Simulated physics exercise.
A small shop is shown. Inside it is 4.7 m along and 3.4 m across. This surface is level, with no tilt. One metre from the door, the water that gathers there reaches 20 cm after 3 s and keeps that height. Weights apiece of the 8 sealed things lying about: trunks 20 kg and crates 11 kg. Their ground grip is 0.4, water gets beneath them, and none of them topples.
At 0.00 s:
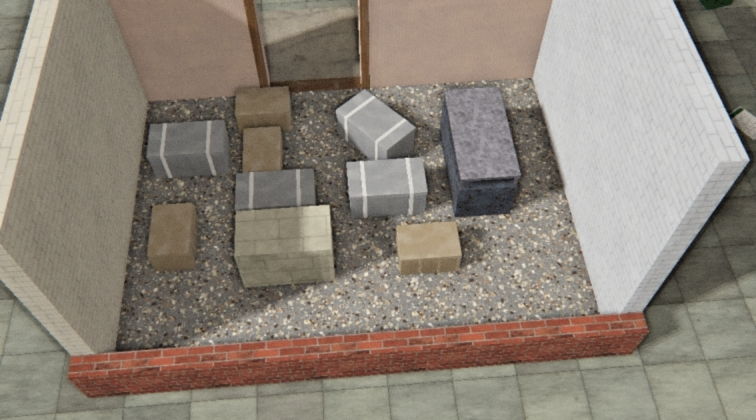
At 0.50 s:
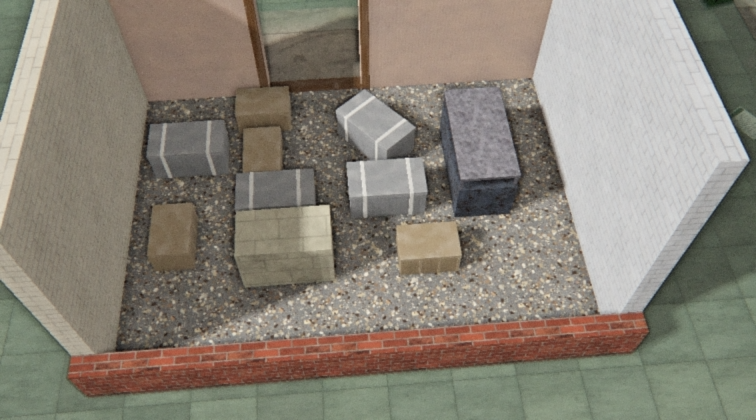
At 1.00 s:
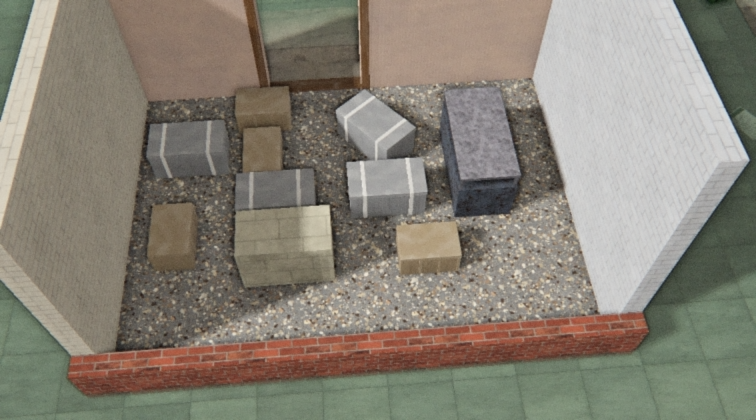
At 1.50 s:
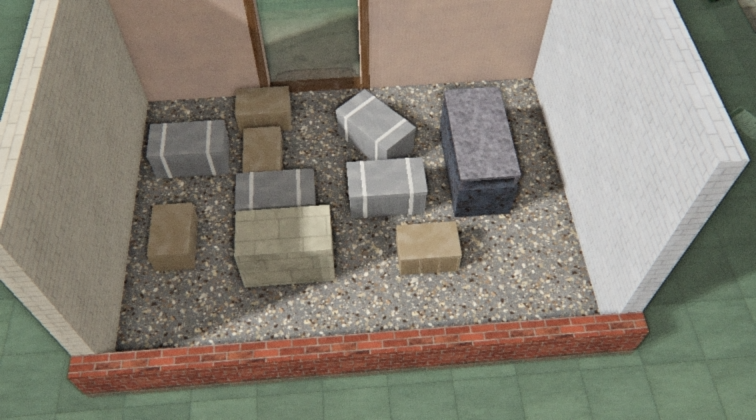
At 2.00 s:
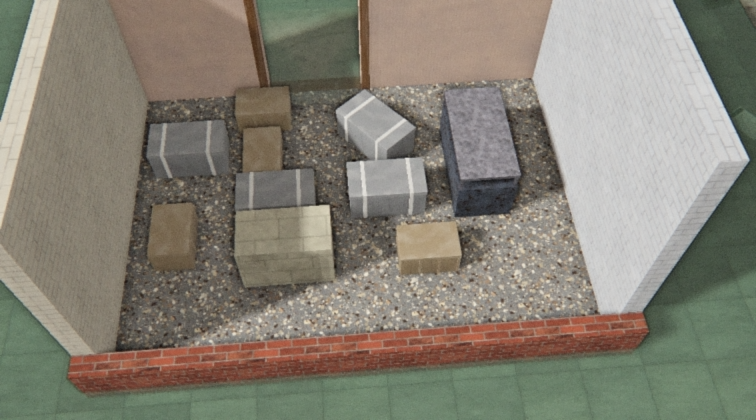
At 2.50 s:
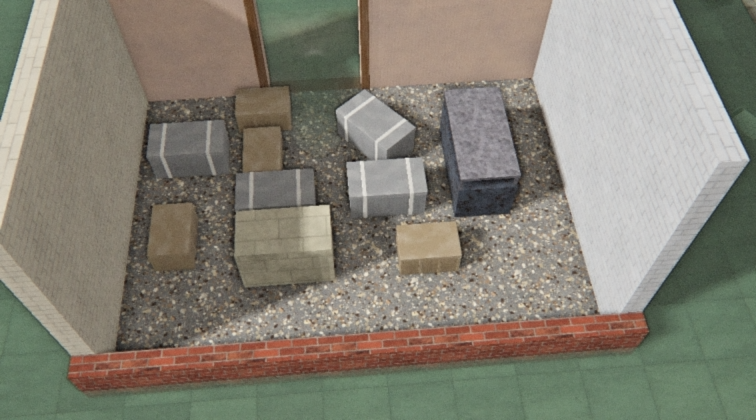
Greenish water spread over the paving around a small, open-topped shop, then crept in through the doorway onto the pebbly floor, while the scattered trunks and crates inside stayed where they were.
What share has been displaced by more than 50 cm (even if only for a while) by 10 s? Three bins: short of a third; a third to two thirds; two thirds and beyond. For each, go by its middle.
I'm guessing the result is most.
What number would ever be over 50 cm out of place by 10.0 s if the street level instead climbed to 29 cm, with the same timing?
With that change, 8 of them.
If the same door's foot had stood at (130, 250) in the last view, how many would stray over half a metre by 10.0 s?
The count would be 7.
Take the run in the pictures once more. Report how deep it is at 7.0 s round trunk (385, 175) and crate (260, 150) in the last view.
Some 5 cm at the first, some 7 cm at the second.
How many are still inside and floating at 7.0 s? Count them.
The number is 3.
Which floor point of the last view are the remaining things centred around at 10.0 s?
(312, 230).
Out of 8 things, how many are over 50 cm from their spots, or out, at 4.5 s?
At that time I count 0.
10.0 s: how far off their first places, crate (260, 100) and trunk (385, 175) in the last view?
The first is 50 cm from its start, the second 150 cm.
After 3.5 s 0 of 8 are over 50 cm from their spots; 0 afloat.
After 4.5 s 0 of 8 are over 50 cm from their spots; 0 afloat.
After 7.0 s 4 of 8 are over 50 cm from their spots; 3 afloat.
After 10.0 s 7 of 8 are over 50 cm from their spots, and 7 have been at some point; 8 afloat.
